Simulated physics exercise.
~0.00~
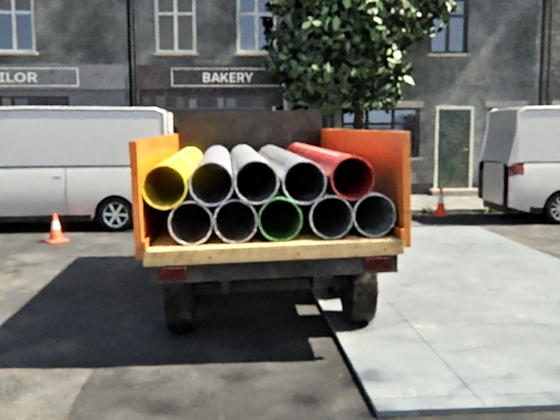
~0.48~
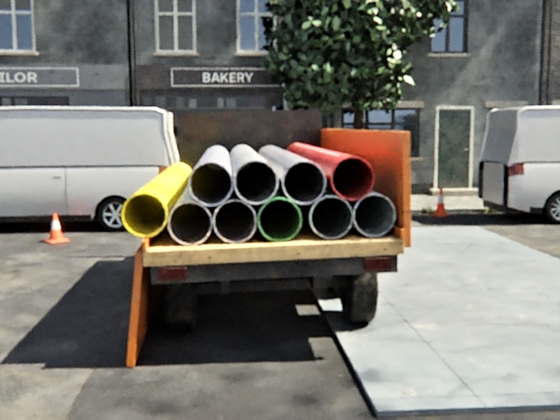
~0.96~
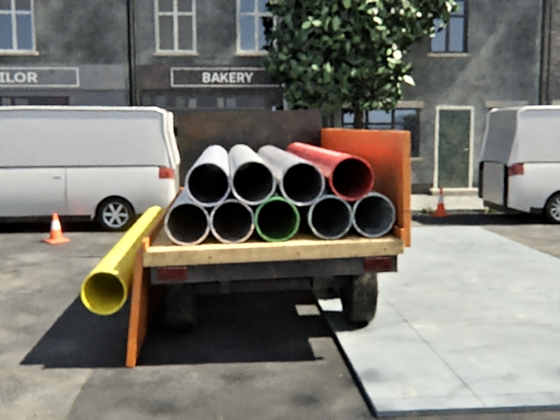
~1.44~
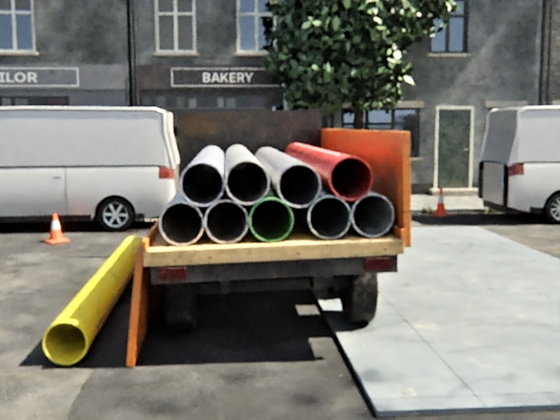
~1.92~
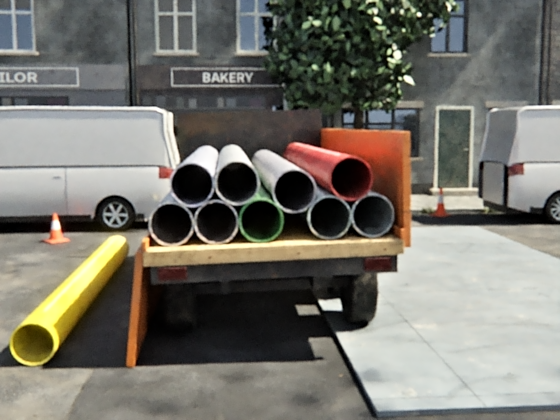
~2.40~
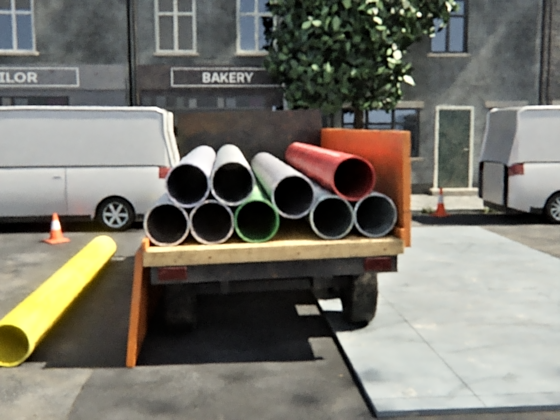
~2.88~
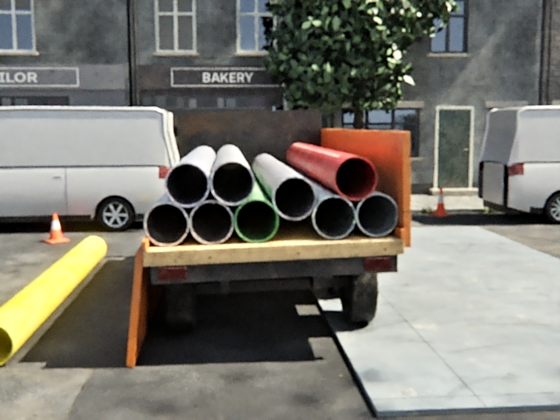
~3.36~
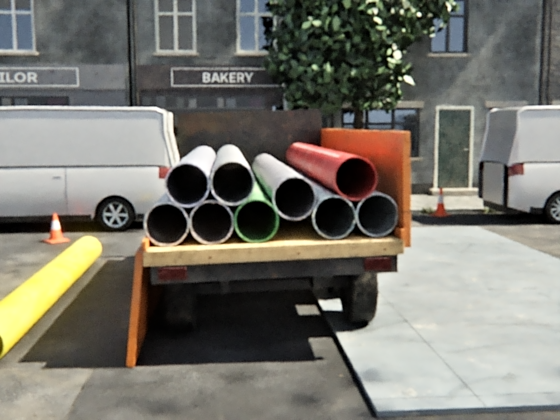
Yellow pipe rolling off a parked trailer as its left side drops, landing on the ground while the remaining stack shifts slightly left.
